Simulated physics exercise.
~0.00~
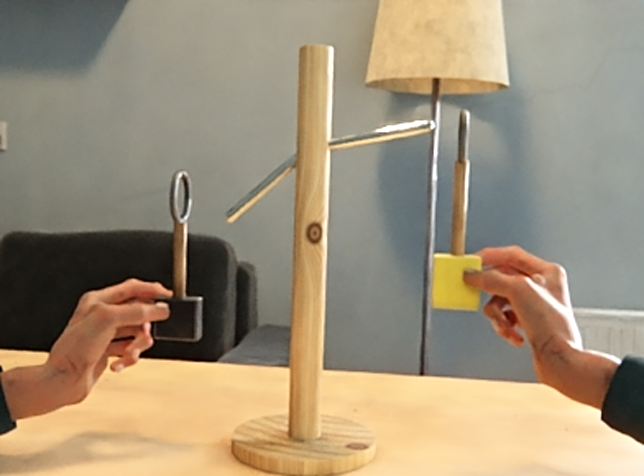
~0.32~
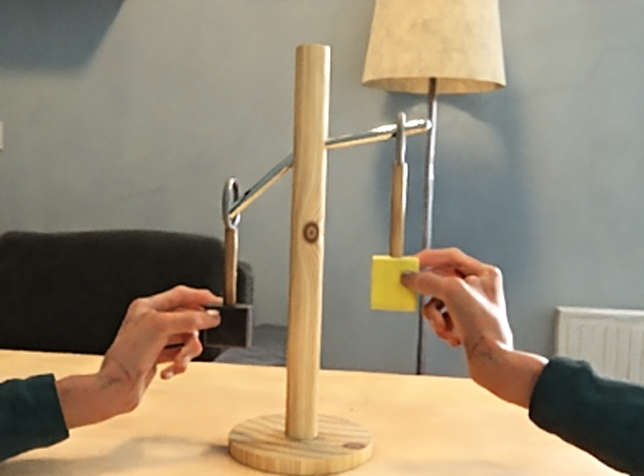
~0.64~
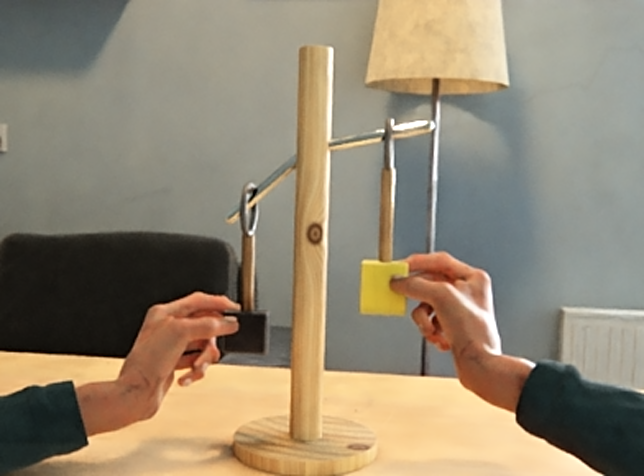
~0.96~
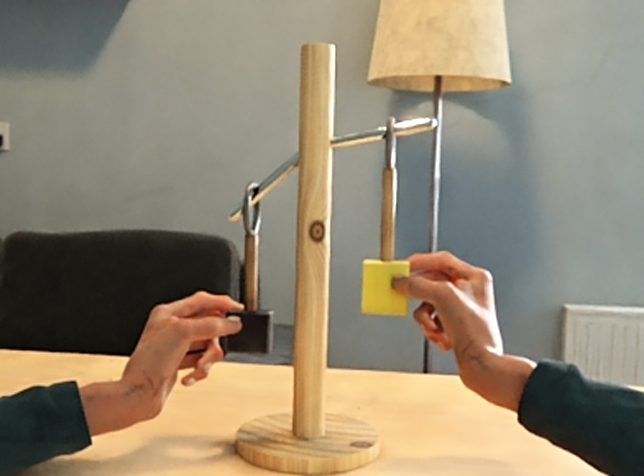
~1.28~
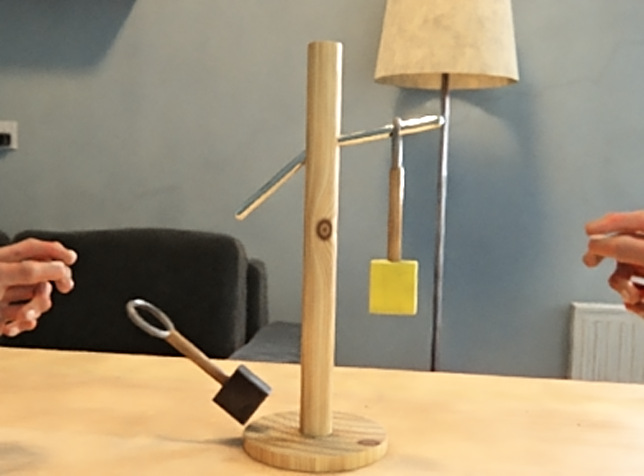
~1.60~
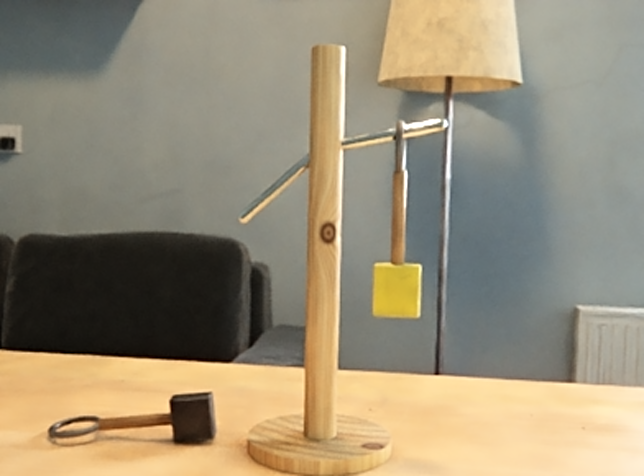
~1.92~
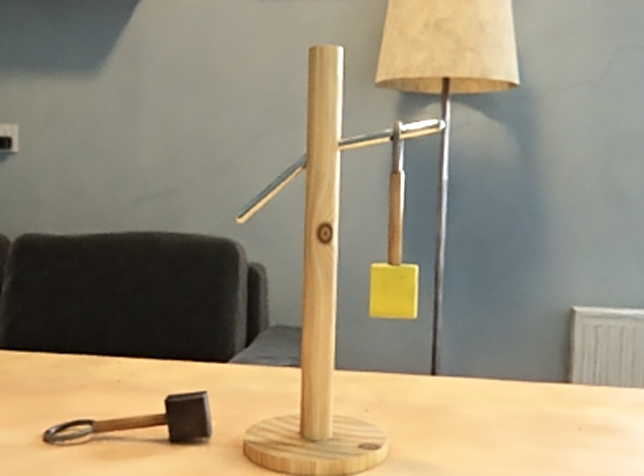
The clip shows two hands bringing a black brush and a yellow brush, each with a ring, to the pegs of a wooden stand and letting go. The yellow one stays hanging on the right, while the black one drops and ends lying on the table.
